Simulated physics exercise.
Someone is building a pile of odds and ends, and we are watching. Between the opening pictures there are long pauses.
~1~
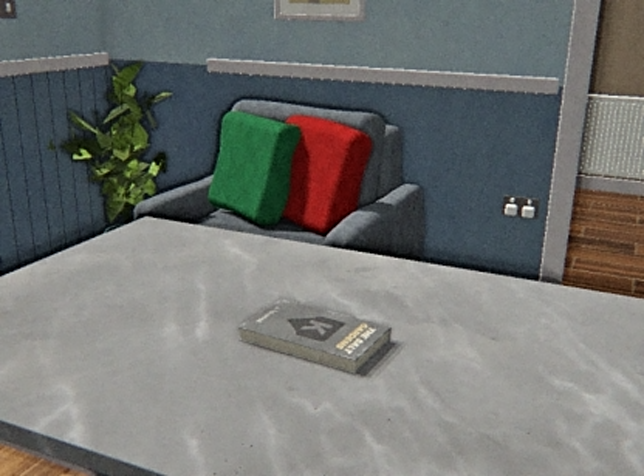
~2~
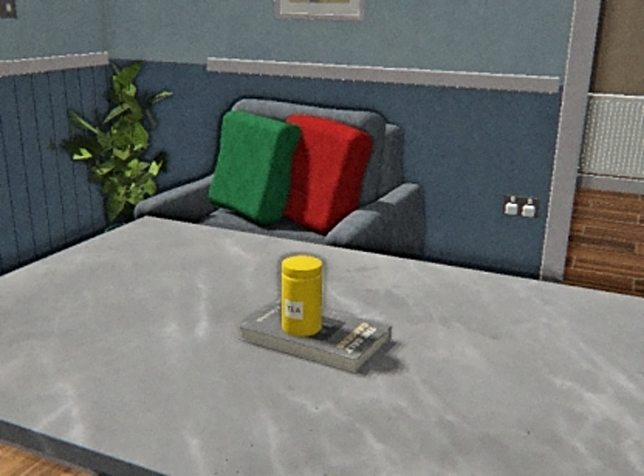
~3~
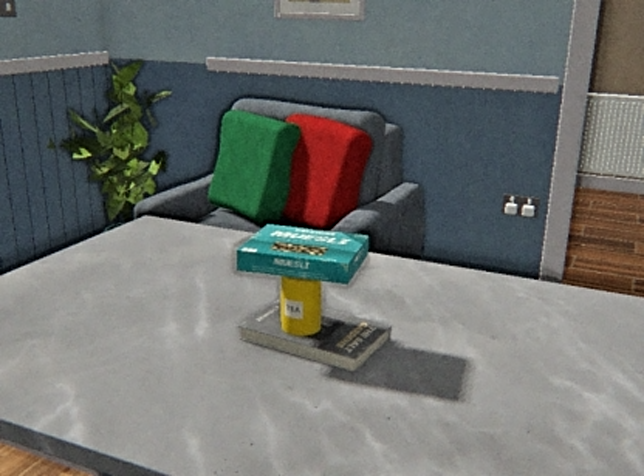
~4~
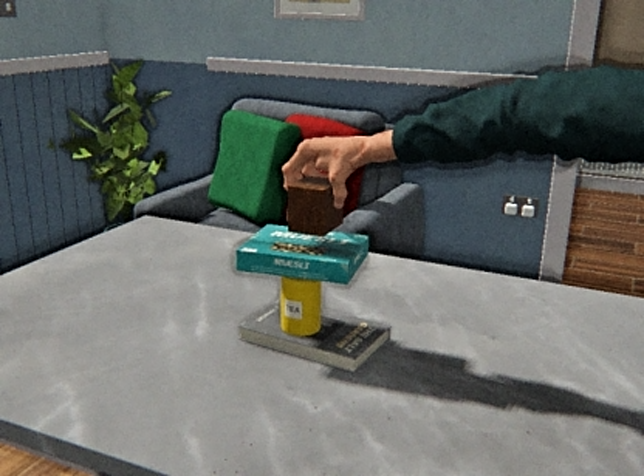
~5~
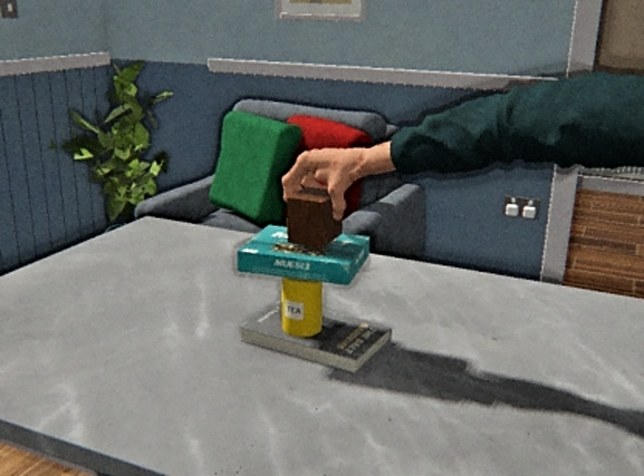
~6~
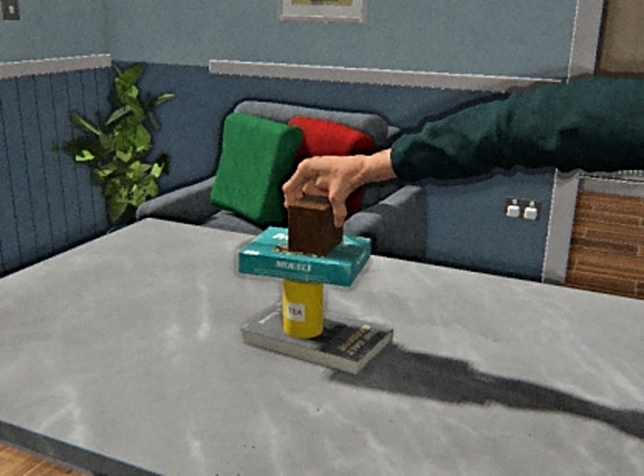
A hand lowers a brown block onto the turquoise packet atop the yellow jar and grey book.
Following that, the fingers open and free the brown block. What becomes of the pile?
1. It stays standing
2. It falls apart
Answer: 1.
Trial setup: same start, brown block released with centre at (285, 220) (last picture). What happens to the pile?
In the end the pile does not fall.
Then, 0.20 s later than the last frame, all is still.
Then, 0.50 s later than the last frame, brown block resting near (316, 224).
When it is over, all 4 as before. End places, in pixels of the last picture, brown block near (316, 224). The pile keeps its balance.
